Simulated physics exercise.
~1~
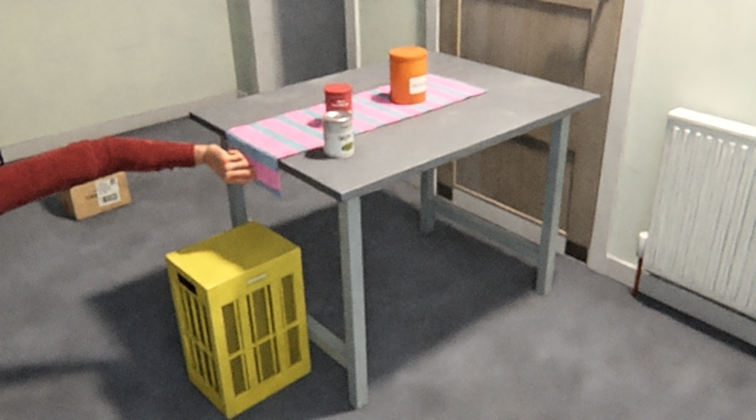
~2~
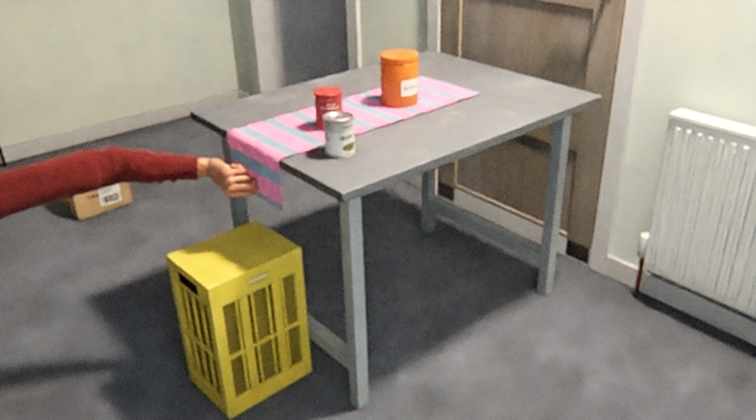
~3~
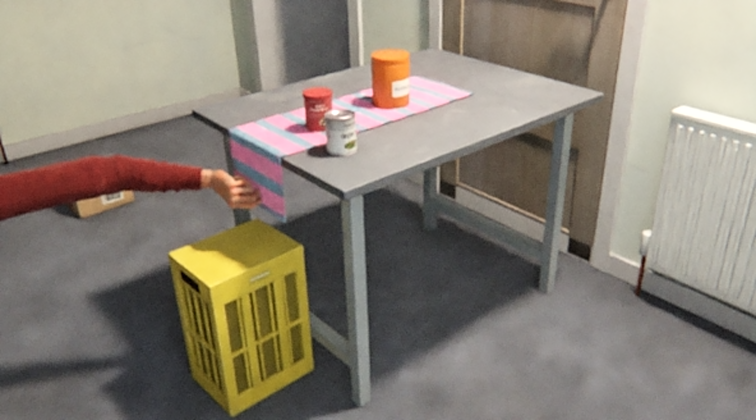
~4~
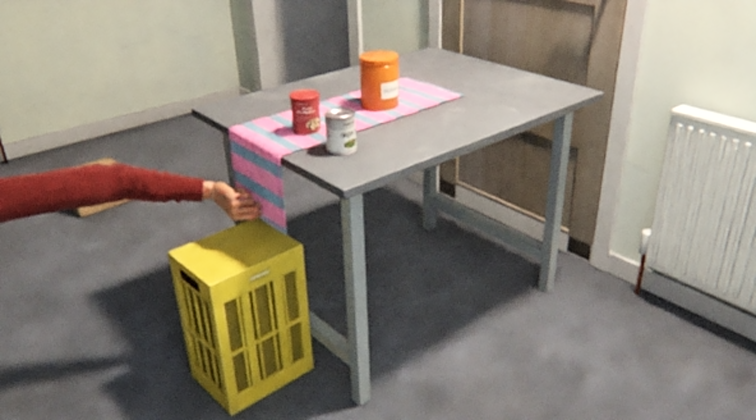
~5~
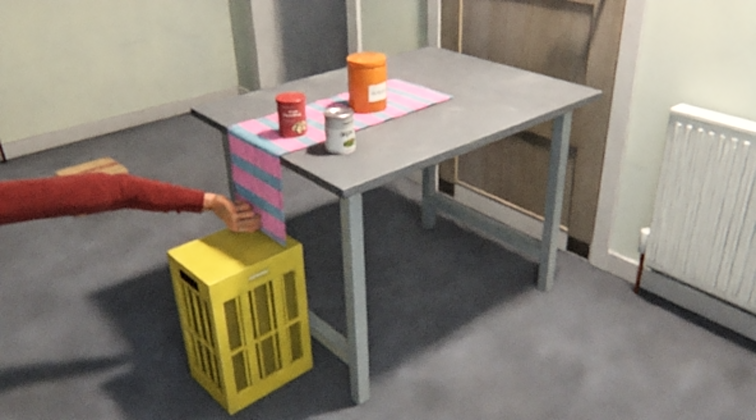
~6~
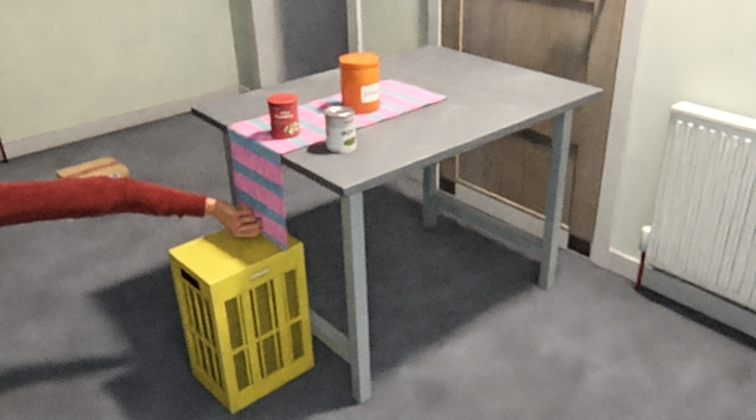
On a grey table, a hand draws a striped cloth down, carrying red and orange containers left.
